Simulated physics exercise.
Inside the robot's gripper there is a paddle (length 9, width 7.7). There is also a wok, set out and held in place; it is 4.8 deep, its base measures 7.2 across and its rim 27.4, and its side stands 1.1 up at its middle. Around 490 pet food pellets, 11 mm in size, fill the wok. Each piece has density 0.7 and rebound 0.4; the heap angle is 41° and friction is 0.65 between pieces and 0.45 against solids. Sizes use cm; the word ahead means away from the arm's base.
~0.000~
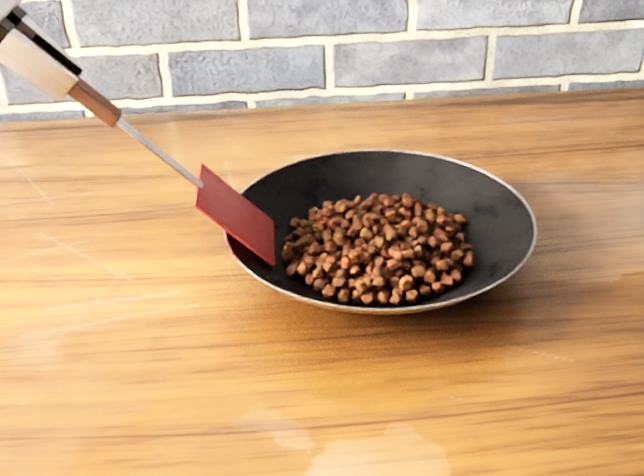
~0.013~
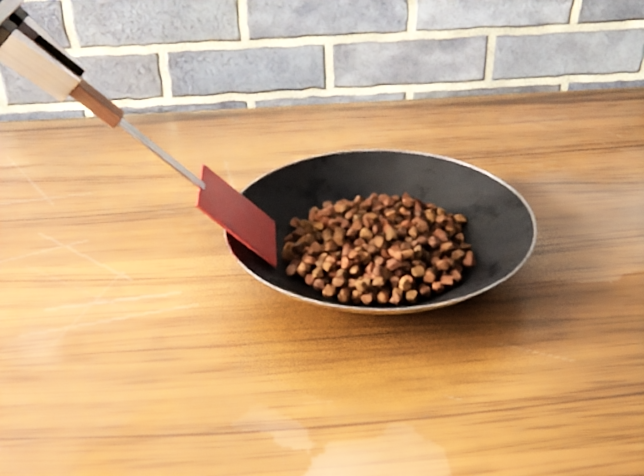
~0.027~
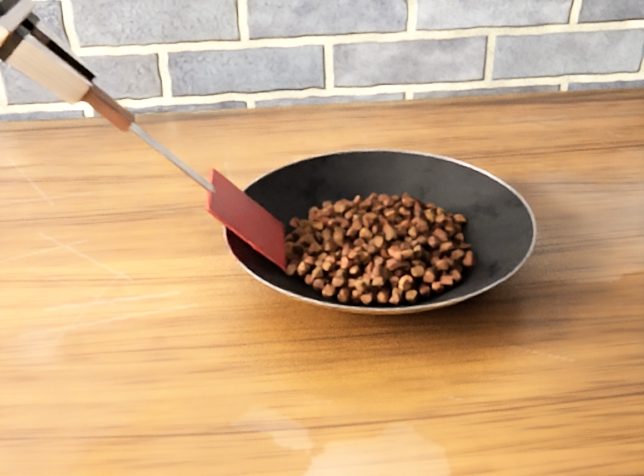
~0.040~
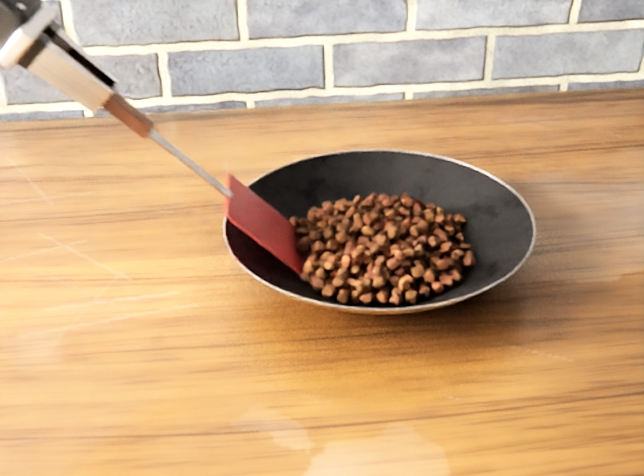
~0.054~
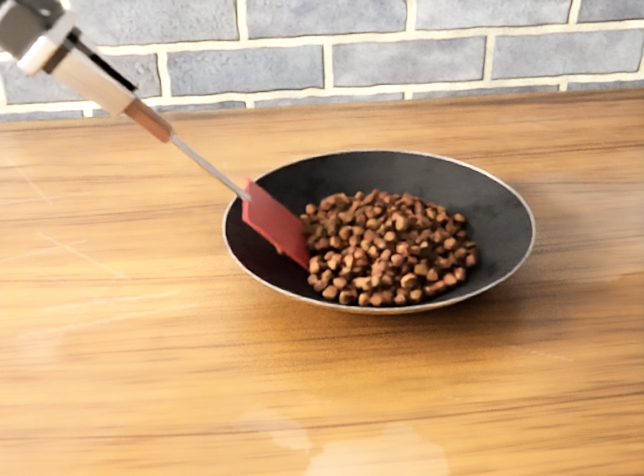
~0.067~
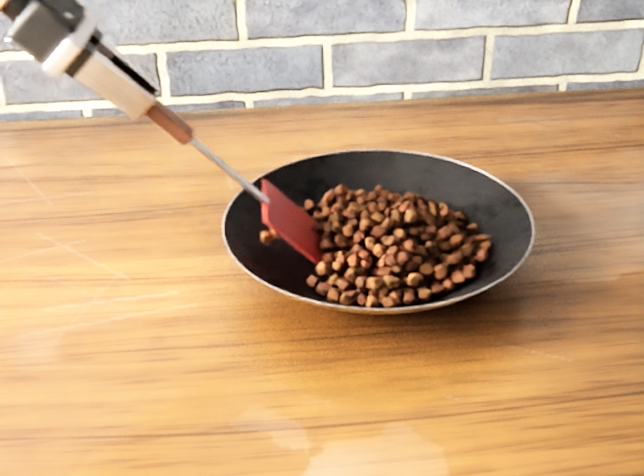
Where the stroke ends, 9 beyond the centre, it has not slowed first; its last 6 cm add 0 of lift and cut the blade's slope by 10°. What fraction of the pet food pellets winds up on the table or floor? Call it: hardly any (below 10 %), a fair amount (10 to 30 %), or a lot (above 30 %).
A lot.
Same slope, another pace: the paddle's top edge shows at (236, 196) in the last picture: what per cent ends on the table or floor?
That share would be some 30 percent.
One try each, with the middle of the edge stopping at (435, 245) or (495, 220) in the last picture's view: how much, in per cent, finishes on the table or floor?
Try 1: Approx. 15 %; try 2: Approx. 50 %.
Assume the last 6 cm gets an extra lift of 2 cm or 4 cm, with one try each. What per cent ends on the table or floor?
Result: Approx. 45 % and 40 %, one try each.
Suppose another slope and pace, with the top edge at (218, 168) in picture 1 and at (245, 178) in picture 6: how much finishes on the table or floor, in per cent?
About 25 per cent.
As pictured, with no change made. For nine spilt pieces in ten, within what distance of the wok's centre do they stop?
About 40 cm.
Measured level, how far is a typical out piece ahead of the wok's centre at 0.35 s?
The distance is around 22 cm.
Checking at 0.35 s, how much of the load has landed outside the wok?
Share at that moment: Roughly 35 %.
By 0.10 s, sloping 47°, highest piece 8 above the table; 490 in the wok.
By 0.13 s, sloping 44°, highest piece 8 above the table; 485 in the wok, 5 on the blade or in flight.
By 0.35 s, sloping 37°, highest piece 5 above the table; 294 in the wok, 171 on the table or floor, 25 on the blade or in flight.
By 1.40 s, sloping 37°, highest piece 5 above the table; 294 in the wok, 196 on the table or floor.
Final count, 294 in the wok, 196 on the table or floor. That is 40 % on the table or floor.
